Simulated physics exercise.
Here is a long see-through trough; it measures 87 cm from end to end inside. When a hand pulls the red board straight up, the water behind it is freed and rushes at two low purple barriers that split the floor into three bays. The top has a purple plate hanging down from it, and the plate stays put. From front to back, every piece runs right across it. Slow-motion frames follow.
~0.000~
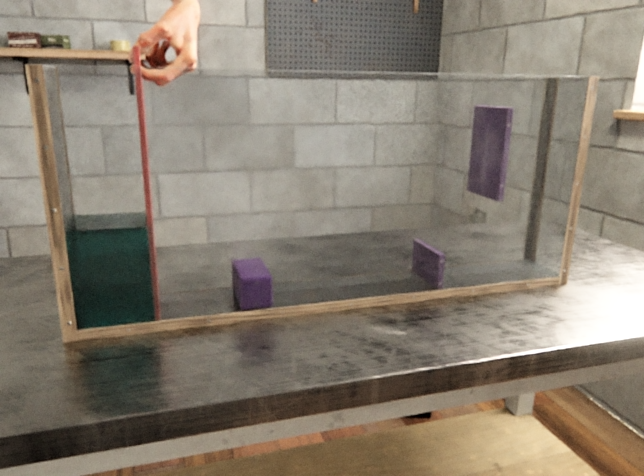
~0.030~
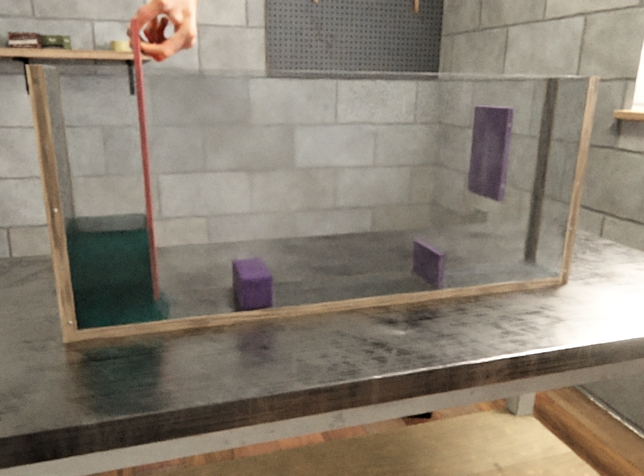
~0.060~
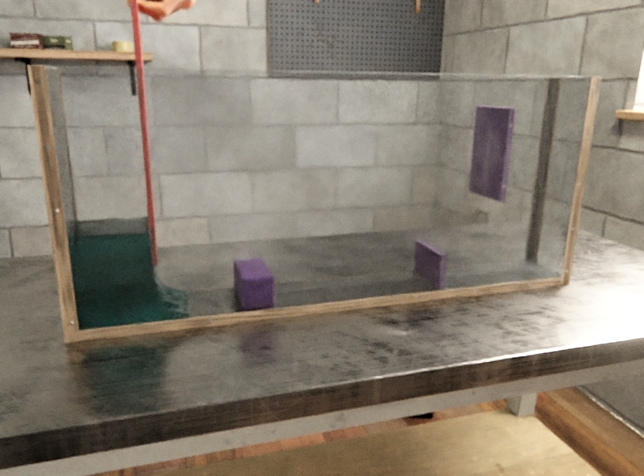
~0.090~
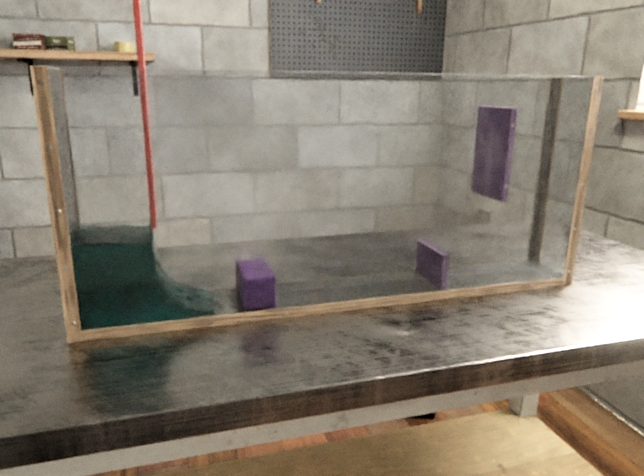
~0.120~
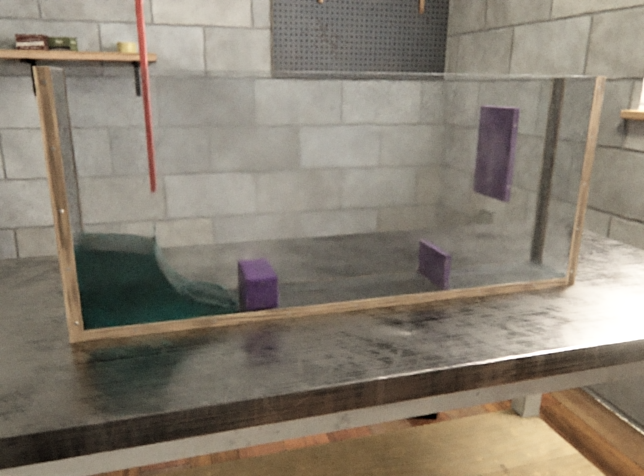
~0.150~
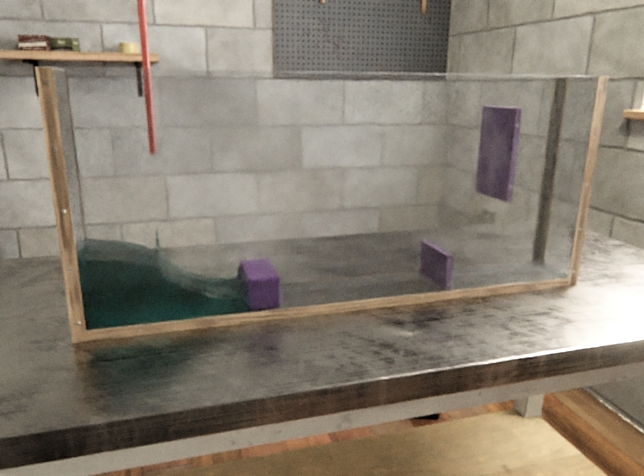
We see a hand pull a red board straight up inside a long clear trough, and dark green water behind it slumps and spreads right along the floor to the first of two low purple barriers.
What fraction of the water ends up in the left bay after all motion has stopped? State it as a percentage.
Roughly 66 % of it ends up there.
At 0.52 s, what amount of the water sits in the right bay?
Near 0 in a hundred.
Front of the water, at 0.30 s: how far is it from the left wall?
About 30 cm.
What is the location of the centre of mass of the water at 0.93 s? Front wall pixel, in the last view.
Look around (234, 301) on the front wall - that's where it is.
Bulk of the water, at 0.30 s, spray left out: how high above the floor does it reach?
Max height: Approx. 23.0 cm.
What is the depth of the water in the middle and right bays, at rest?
In turn 1.5 and 0.0 cm.
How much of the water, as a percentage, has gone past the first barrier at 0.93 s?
About 32 per cent.
By 0.30 s 93 per cent is still short of the first barrier, 0 is over the second.
By 0.52 s 72 per cent is still short of the first barrier, 0 is over the second.
By 0.93 s 69 per cent is still short of the first barrier, 0 is over the second.
At rest it is 67 per cent left, 33 middle, 0 right.
